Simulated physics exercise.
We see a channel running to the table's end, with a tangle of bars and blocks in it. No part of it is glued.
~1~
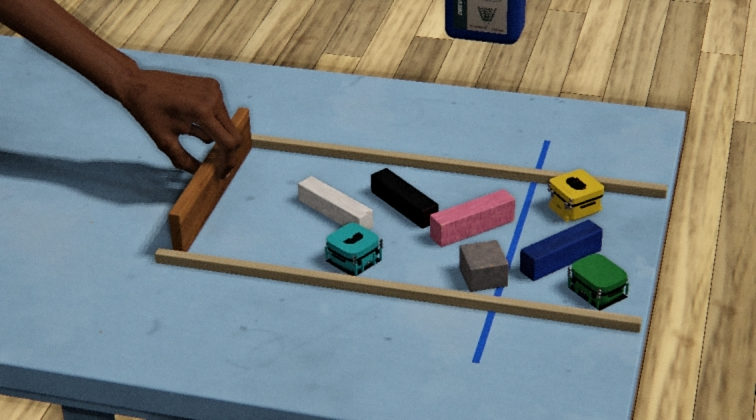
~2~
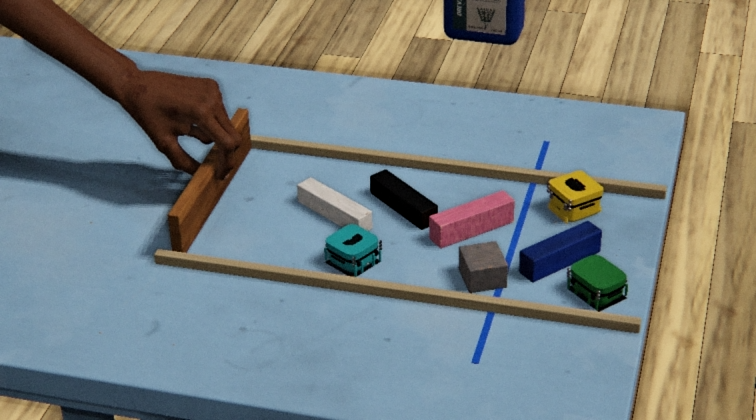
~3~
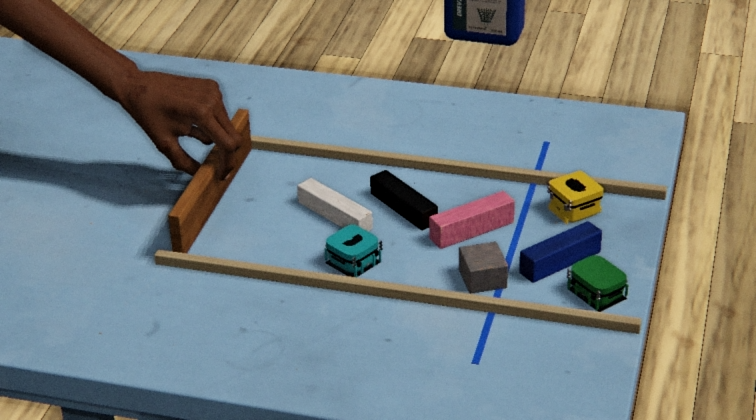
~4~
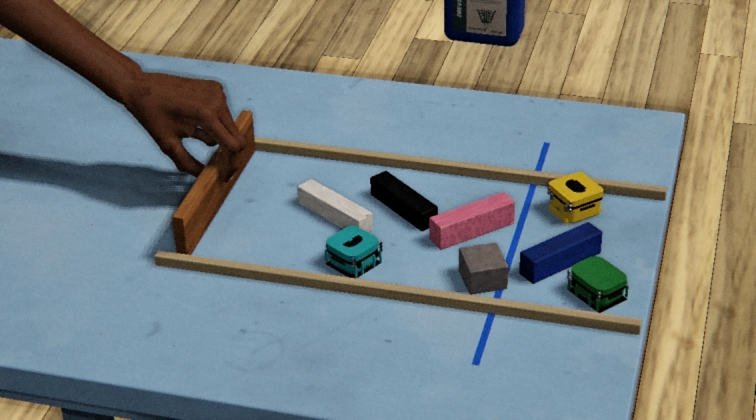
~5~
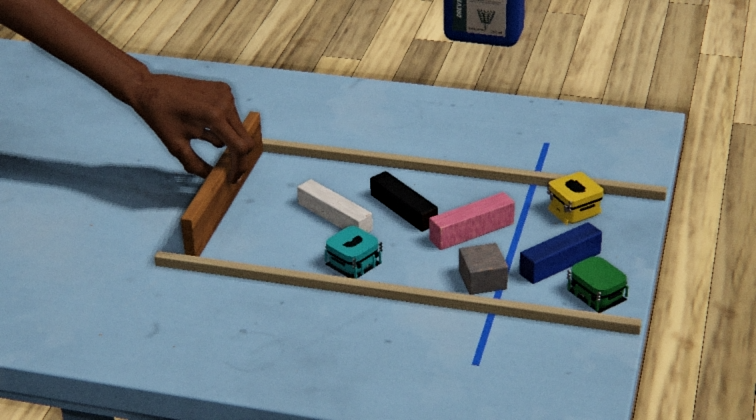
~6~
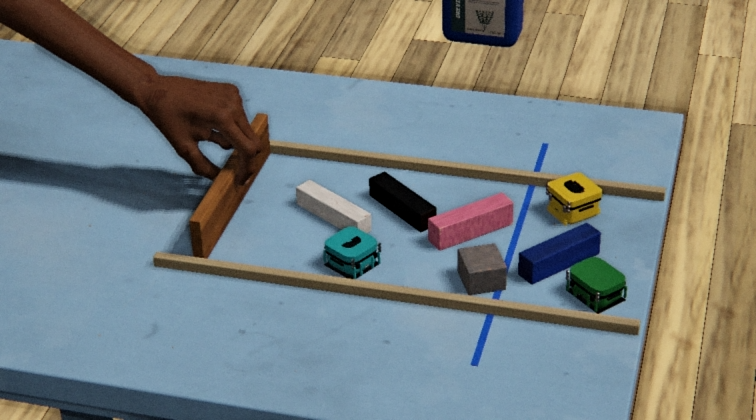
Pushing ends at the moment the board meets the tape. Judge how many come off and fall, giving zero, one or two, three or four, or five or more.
I predict the tally of drops will be nothing.
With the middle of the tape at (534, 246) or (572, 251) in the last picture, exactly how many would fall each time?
0 and 2.
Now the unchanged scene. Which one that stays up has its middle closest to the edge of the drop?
The green case finishes closest.
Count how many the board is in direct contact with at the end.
It's touching 3 at the end.
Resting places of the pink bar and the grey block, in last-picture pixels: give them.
The pink bar stops around (577, 229); the grey block around (572, 279).
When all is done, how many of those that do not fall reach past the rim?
1, I think.
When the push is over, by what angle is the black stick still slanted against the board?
Roughly 20° out of line.
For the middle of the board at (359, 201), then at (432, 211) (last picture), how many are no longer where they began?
Counting first: 3, next 5.
Soon after, none off yet; green case at rest near (597, 285); blue stick at rest near (560, 253); yellow case at rest near (574, 200).
After that, none off yet; green case at rest near (597, 285); blue stick displaced a little near (579, 249); yellow case at rest near (574, 200).
In the end, the number that fall off is zero.
